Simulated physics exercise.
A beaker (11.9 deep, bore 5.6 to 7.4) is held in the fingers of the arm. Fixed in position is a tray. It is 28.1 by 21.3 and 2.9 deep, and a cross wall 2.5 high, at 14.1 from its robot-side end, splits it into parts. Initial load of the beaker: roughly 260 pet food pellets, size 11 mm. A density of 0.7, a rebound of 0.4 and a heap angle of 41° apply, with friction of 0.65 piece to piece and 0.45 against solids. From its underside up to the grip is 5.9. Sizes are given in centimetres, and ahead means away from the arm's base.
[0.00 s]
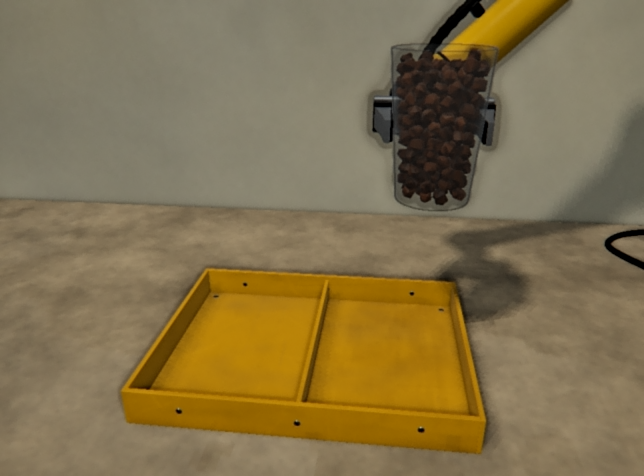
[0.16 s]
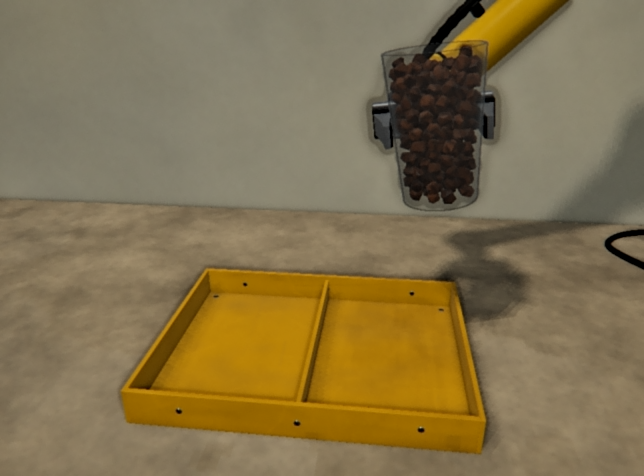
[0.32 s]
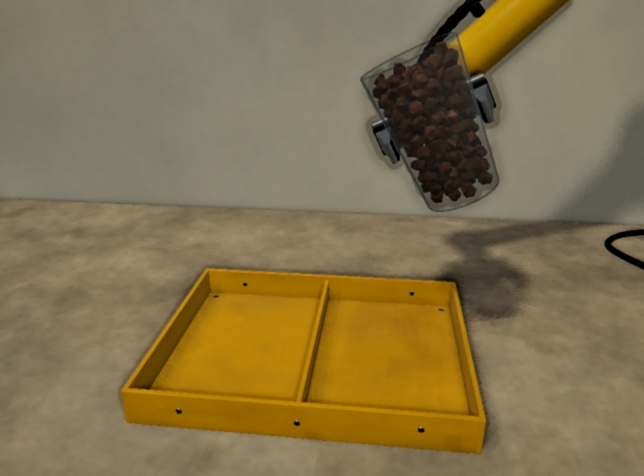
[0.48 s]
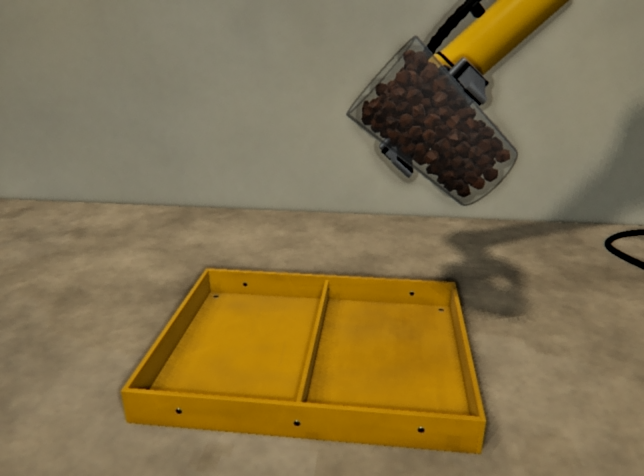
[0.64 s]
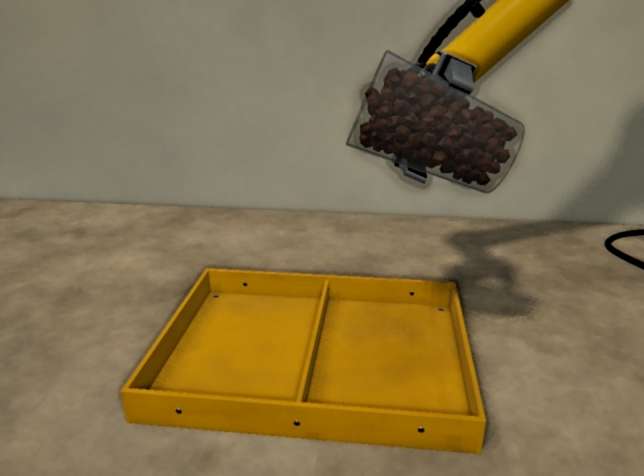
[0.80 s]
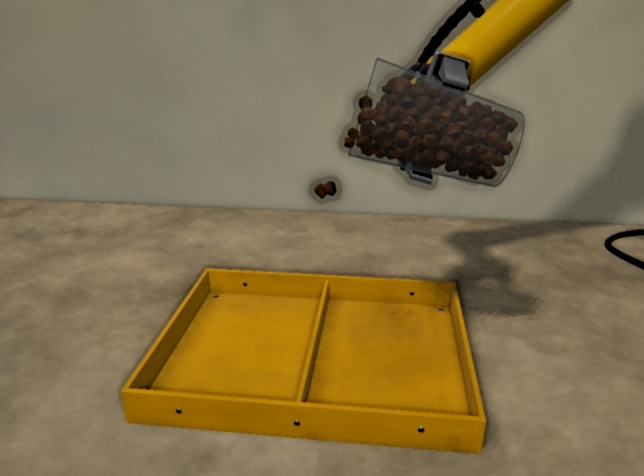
At first, a robot arm holds a clear beaker packed with brown pellets upright above and behind an empty, divided yellow tray. The arm steadily tilts the beaker to the left until it lies nearly on its side, and the pellets shift toward its rim. Finally, a couple of pellets drop through the air.
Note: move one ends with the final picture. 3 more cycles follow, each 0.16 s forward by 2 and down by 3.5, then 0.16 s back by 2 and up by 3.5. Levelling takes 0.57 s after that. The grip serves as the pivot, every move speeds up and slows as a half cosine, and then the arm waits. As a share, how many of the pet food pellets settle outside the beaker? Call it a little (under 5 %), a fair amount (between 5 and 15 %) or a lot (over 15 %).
A fair amount.
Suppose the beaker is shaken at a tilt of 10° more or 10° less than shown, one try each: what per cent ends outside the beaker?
Estimates, in order: 15 % and 0 %.
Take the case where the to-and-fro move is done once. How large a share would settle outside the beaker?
It would come to about 5 %.
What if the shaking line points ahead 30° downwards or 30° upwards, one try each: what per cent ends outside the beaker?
I'd say close to 15 percent for the first and close to 35 percent for the second.
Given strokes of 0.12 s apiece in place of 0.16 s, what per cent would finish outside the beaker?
In that case it would be near 10 percent.
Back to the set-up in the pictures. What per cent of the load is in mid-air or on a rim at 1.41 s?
About 1 per cent.
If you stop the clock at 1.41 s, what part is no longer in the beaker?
About 5 in a hundred parts are out by then.
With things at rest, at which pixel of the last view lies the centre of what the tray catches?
Approximately (265, 345) in pixels.
By 1.41 s, tilted 75° forward, highest piece 25 above the table; 242 in the beaker, 15 in the far-side part, 1 in the robot-side part, 2 in flight or on a rim.
By 2.02 s, tilted 42° forward, highest piece 26 above the table; 241 in the beaker, 16 in the far-side part, 3 in the robot-side part.
By 2.53 s, level, highest piece 29 above the table; 241 in the beaker, 16 in the far-side part, 3 in the robot-side part.
By 3.58 s, level, highest piece 29 above the table; 241 in the beaker, 16 in the far-side part, 3 in the robot-side part.
Final count, 241 in the beaker, 16 in the far-side part, 3 in the robot-side part. That is 7 % outside the beaker.
